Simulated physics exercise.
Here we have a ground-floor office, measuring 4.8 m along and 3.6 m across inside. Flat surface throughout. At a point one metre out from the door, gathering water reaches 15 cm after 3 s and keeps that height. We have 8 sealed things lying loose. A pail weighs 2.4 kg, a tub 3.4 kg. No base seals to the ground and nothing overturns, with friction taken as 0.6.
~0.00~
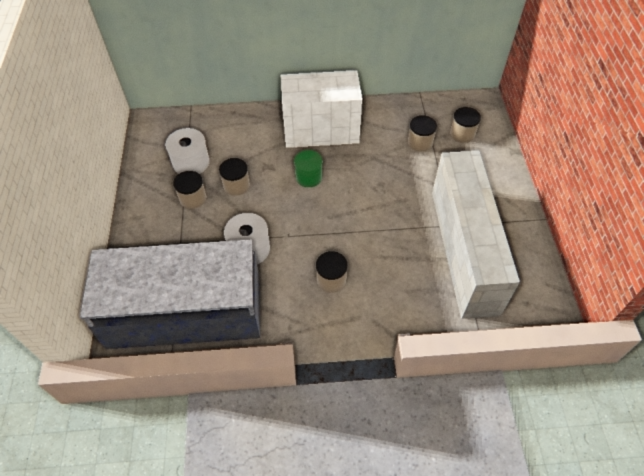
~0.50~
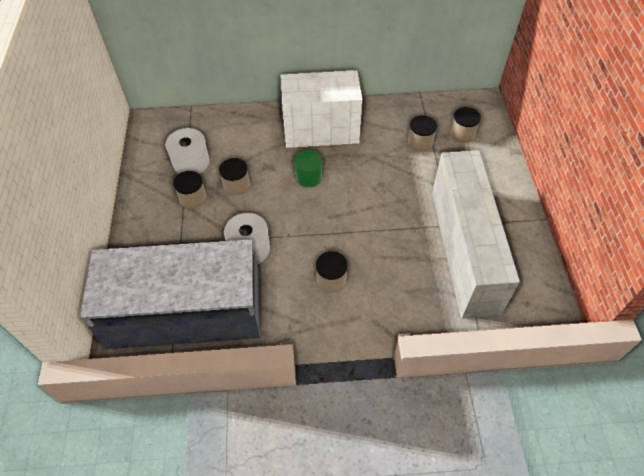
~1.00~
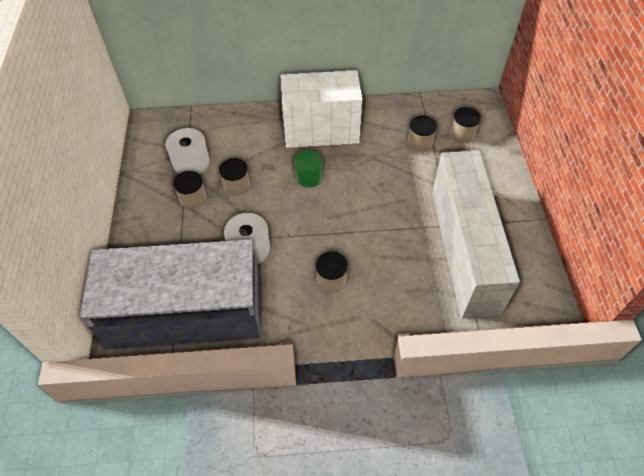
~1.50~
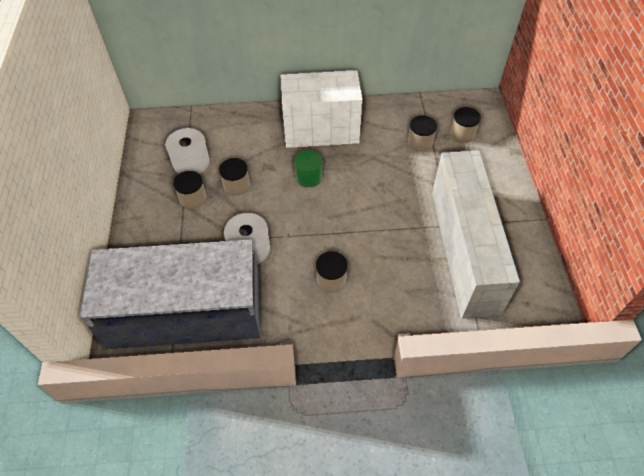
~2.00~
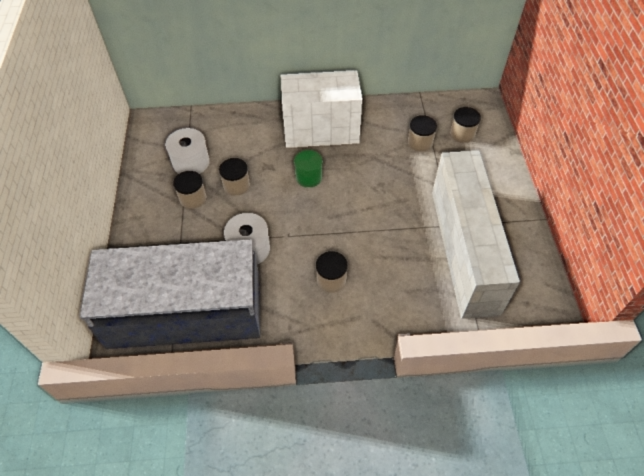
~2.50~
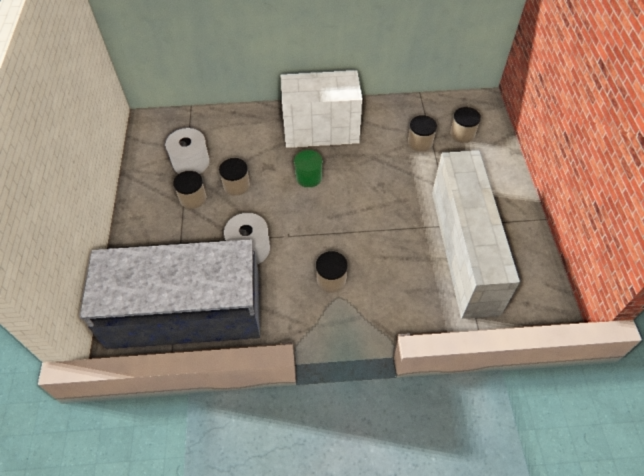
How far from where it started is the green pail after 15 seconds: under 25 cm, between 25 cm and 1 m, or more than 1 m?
Distance covered: Large.
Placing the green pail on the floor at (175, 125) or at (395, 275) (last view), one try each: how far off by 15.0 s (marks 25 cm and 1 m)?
First try it drifts well away, second try it drifts well away.
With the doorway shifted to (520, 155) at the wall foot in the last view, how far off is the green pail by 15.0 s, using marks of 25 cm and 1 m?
Note: Green pail displaced a long way.
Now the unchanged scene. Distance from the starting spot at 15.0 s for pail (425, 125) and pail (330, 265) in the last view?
Net displacement, in order: 250 cm; 200 cm.
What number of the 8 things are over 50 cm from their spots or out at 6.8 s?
3.
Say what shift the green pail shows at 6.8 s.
Roughly 30 cm.
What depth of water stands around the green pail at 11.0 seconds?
Close to 5 centimetres.
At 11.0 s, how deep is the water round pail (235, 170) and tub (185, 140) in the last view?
First about 5 cm, second about 5 cm.
After 3.5 s the green pail is near (308, 161), 0.0 m from its start, aground; 0 afloat.
After 6.8 s the green pail is near (314, 140), 0.3 m from its start, afloat; 3 afloat.
After 11.0 s the green pail is near (203, 135), 1.3 m from its start, afloat; 7 afloat.
After 15.0 s the green pail is near (144, 236), 2.0 m from its start, afloat; 8 afloat.
